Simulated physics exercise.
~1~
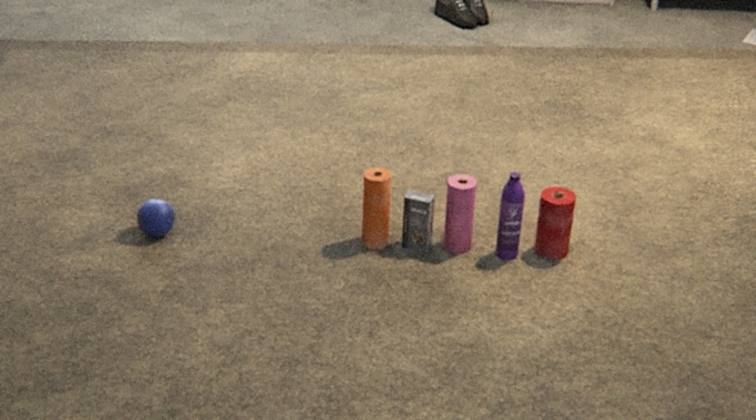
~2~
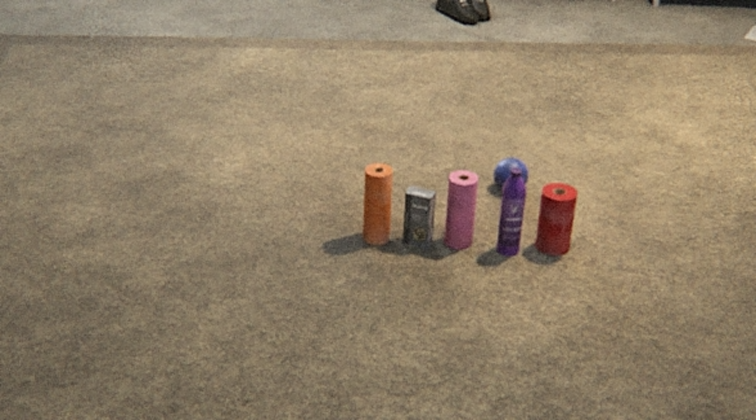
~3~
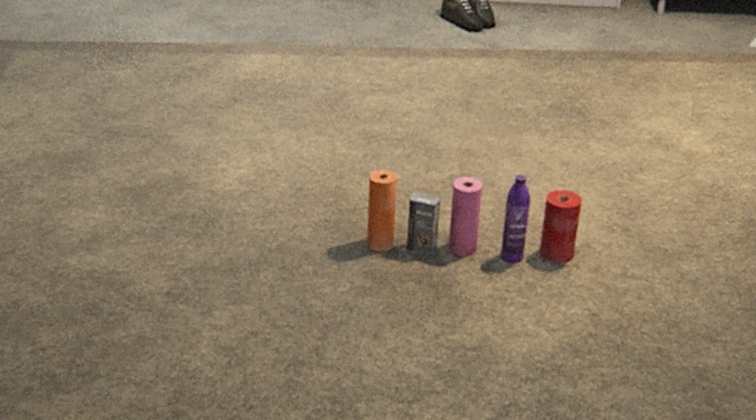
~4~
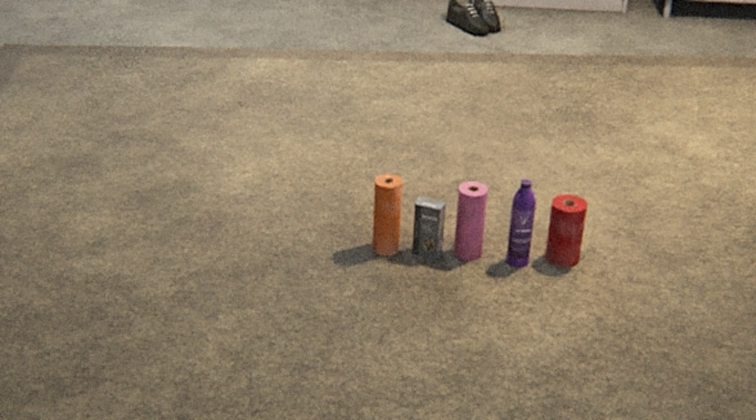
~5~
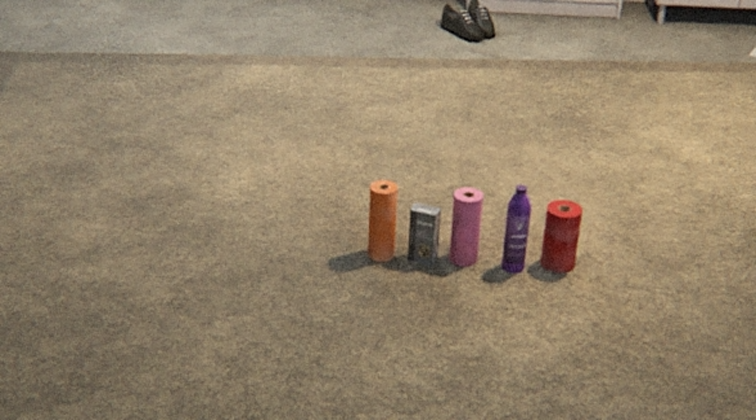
To begin with, a blue ball sits at the left of a brown carpet, well apart from a row of five upright things, an orange roll, a small grey carton, a pink roll, a purple bottle and a red roll. The ball then moves right and is seen behind the row, partly hidden by the purple bottle. After that it is gone from view, and none of the pieces has been knocked over. The view sways slightly, with a pair of dark shoes visible at the top. At the end, all five things still stand upright in their places, with no ball in sight.
